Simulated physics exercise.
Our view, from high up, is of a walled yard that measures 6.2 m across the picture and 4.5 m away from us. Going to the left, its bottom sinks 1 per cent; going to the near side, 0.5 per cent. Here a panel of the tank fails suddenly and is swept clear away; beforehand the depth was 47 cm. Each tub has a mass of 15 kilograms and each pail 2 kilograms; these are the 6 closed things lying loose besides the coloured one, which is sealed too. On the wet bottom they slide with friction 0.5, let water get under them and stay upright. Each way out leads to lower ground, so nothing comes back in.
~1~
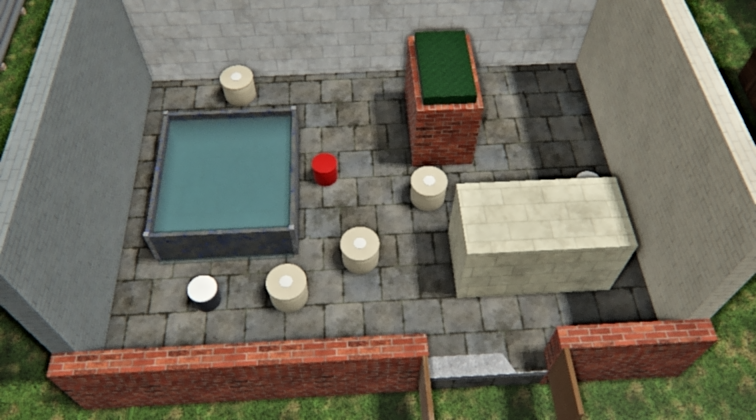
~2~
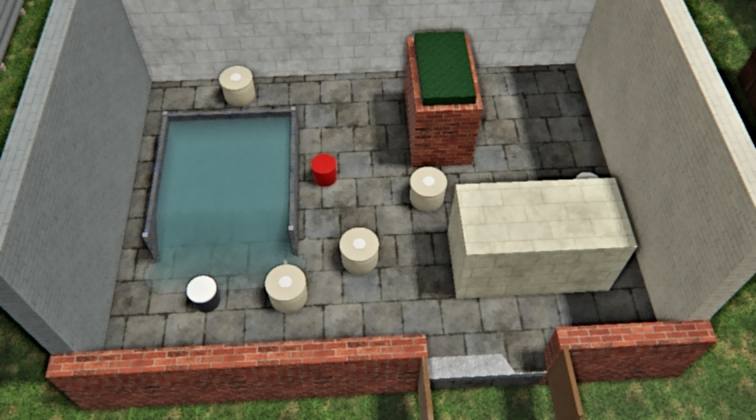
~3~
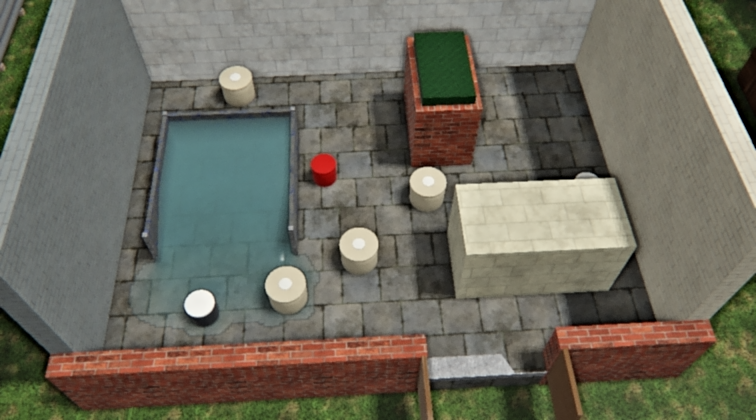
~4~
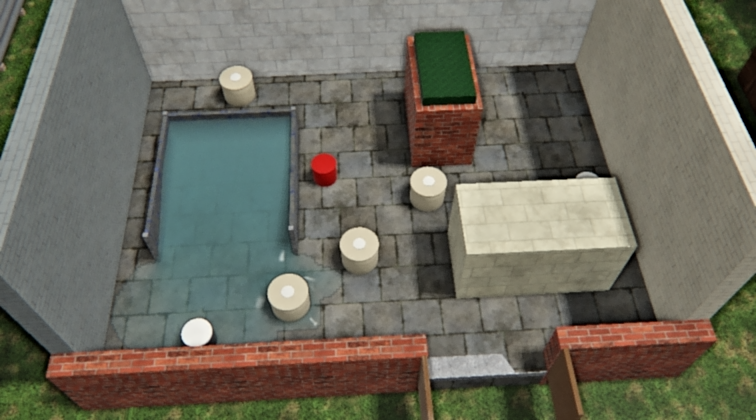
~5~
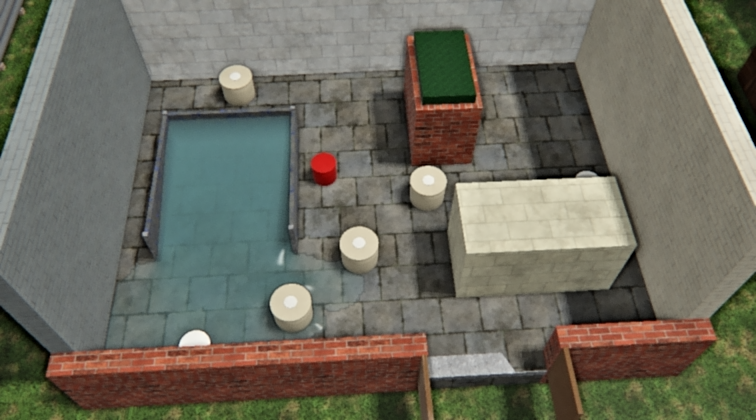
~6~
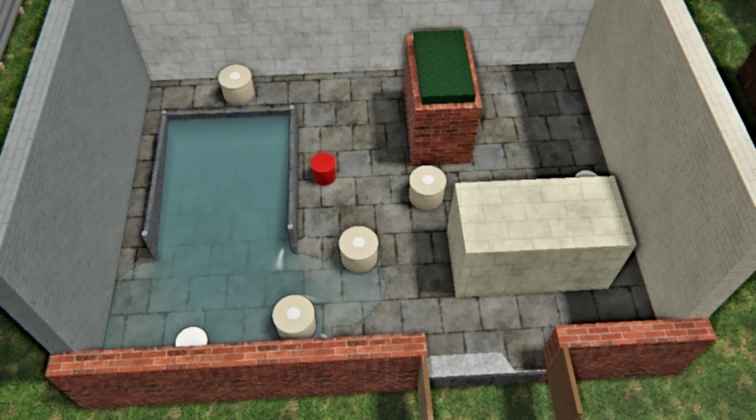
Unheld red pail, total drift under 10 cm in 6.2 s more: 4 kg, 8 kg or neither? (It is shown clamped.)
In all likelihood, going heavy is essential.
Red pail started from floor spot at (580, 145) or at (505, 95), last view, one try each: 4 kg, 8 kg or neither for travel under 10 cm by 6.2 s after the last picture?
Respectively, second option only; first option suffices.
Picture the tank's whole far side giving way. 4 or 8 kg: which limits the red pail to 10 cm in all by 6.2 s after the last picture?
Then the lighter mass suffices.
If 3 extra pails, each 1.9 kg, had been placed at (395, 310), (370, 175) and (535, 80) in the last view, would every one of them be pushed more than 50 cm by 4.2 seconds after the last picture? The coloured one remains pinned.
Taking them one by one: Above the mark; above the mark; below the mark.
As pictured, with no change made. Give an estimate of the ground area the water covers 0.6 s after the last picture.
About 8.0 m2 is covered.
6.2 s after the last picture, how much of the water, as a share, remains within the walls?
Around 90 per cent of the water is still in there.
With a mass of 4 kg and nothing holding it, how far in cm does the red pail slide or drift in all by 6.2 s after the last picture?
Around 200 cm in total.
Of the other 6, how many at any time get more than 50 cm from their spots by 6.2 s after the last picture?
3 of them.
Then, 0.6 s after the last picture the red pail would be 0 cm from its start with 4 kg and 0 cm from its start with 8 kg; 0 cm of water round it then.
Then, 2.3 s after the last picture the red pail would be 0 cm from its start with 4 kg and 0 cm from its start with 8 kg; 0 cm of water round it then.
Then, 4.2 s after the last picture the red pail would be 56 cm from its start with 4 kg and 0 cm from its start with 8 kg; 5 cm of water round it then.
Then, 6.2 s after the last picture the red pail would be 167 cm from its start with 4 kg and 0 cm from its start with 8 kg; 4 cm of water round it then.
